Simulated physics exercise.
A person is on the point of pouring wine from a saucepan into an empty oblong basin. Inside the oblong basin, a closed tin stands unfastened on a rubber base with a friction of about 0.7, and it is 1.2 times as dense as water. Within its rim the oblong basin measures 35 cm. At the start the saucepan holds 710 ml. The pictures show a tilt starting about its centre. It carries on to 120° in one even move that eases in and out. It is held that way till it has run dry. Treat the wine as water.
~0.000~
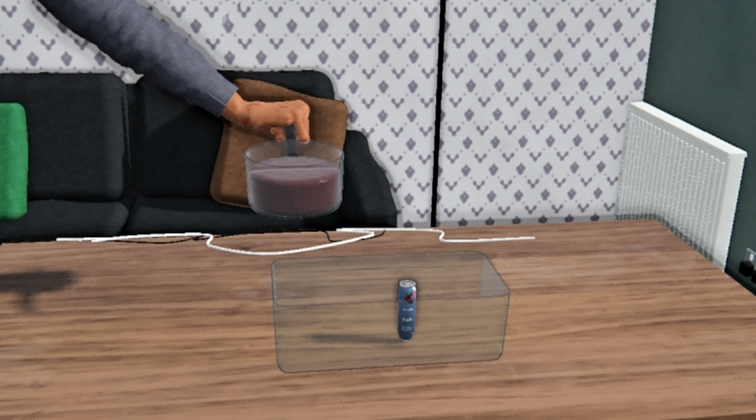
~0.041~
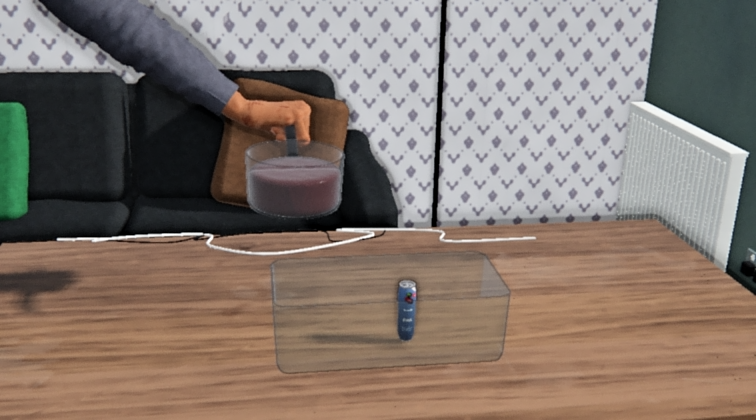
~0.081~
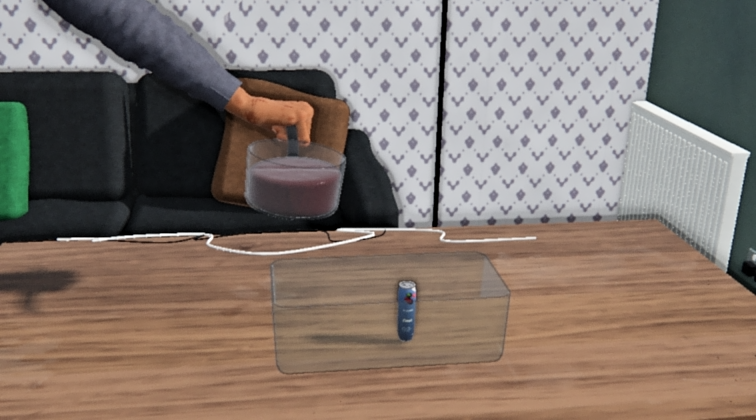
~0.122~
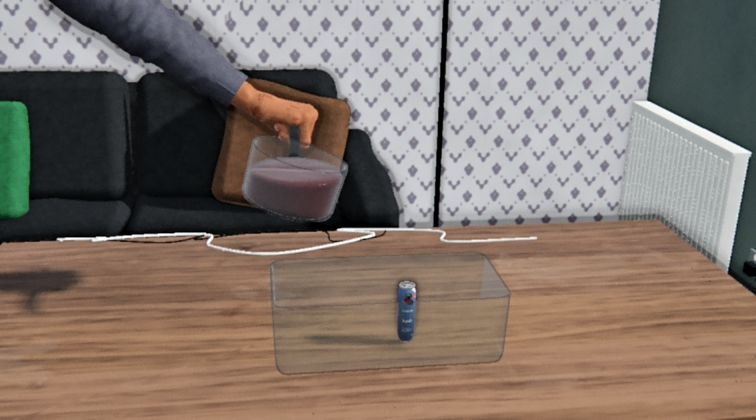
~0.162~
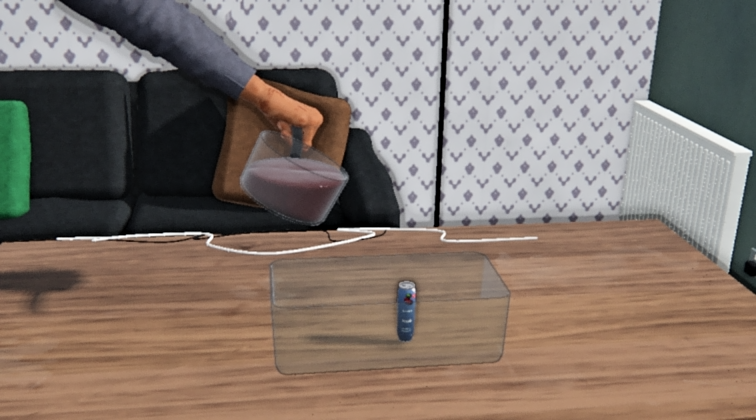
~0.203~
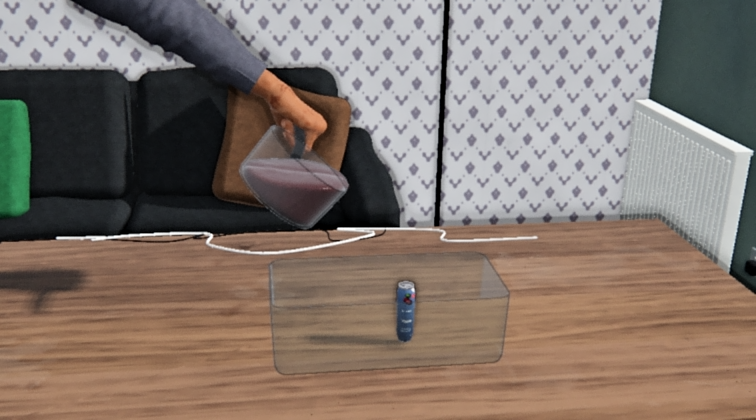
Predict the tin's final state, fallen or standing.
I predict it is standing.
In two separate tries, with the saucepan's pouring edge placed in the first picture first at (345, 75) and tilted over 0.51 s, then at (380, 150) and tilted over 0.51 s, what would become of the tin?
In the first try it comes down; in the second it comes down.
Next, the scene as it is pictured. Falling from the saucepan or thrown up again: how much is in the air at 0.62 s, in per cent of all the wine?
Roughly 7 %.
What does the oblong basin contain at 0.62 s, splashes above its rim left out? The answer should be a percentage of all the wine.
I reckon close to 92 per cent.
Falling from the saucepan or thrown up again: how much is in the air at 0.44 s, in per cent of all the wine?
Roughly 52 percent.
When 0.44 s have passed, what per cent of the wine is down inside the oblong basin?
Around 30%.
By 0.44 s the tilt is 115° and 17 per cent is still to pour; the tin stands where it began.
By 0.62 s the tilt is 120° and 1 per cent is still to pour; the tin stands where it began.
By 0.81 s the tilt is 120° and 0 per cent is still to pour; the tin stands where it began.
By 1.01 s the tilt is 120° and 0 per cent is still to pour; the tin stands where it began.
At rest the tin stands where it began.
